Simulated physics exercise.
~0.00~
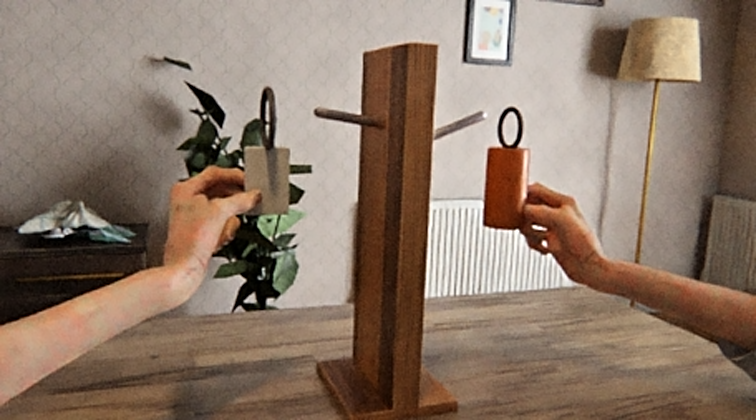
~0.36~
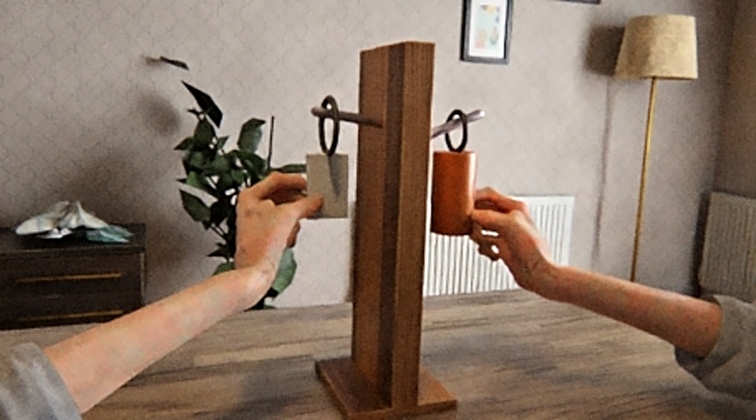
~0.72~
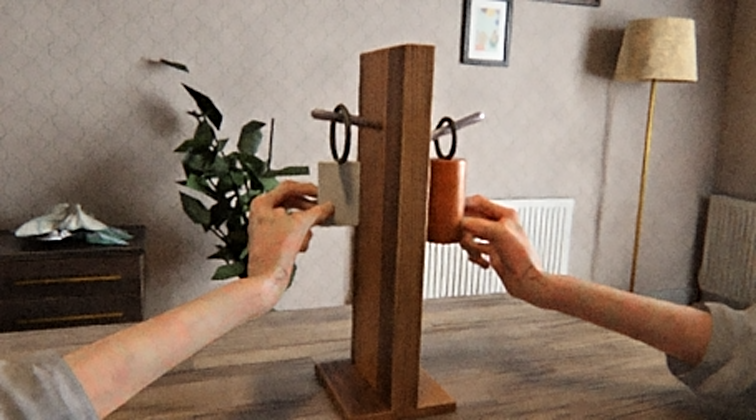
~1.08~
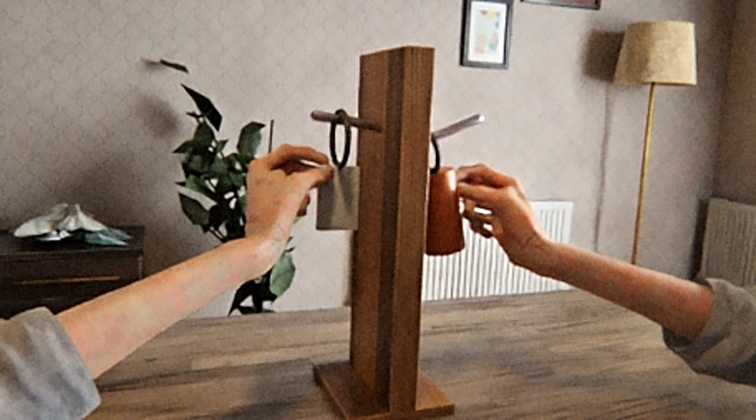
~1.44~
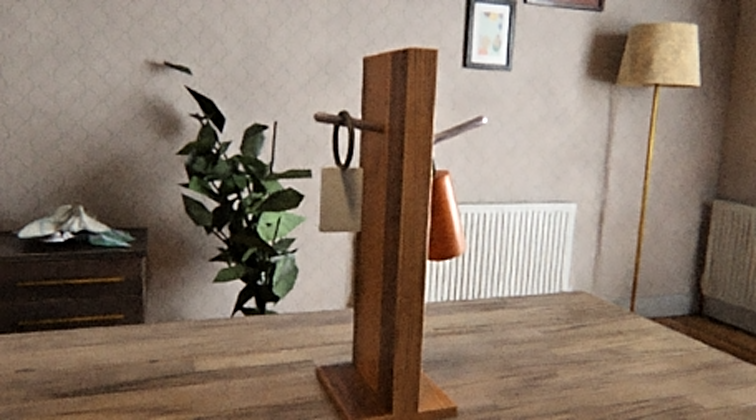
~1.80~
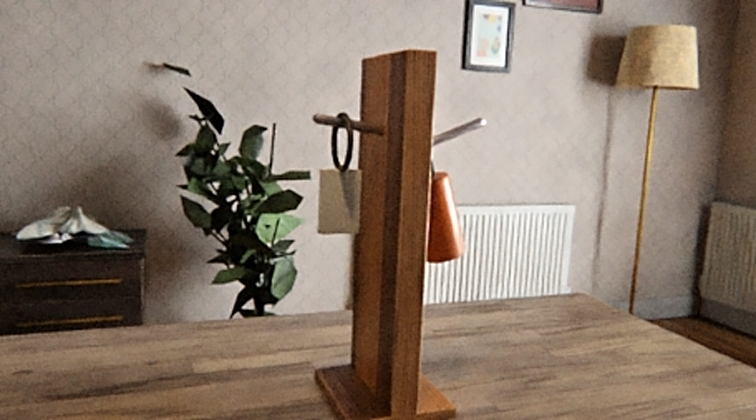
To begin with, two hands hold a pale tag on the left and an orange lantern-like piece on the right, each with a dark ring, beside a wooden stand with two pegs. The hands bring them inward, the tag moving right and the orange piece left, until the rings meet the pegs. Both are lowered slightly, and the orange piece begins to tilt as the fingers ease away. The hands then withdraw from view. The orange piece hangs a little lower at a slant, while the tag barely changes. Finally, both remain hanging on their pegs.
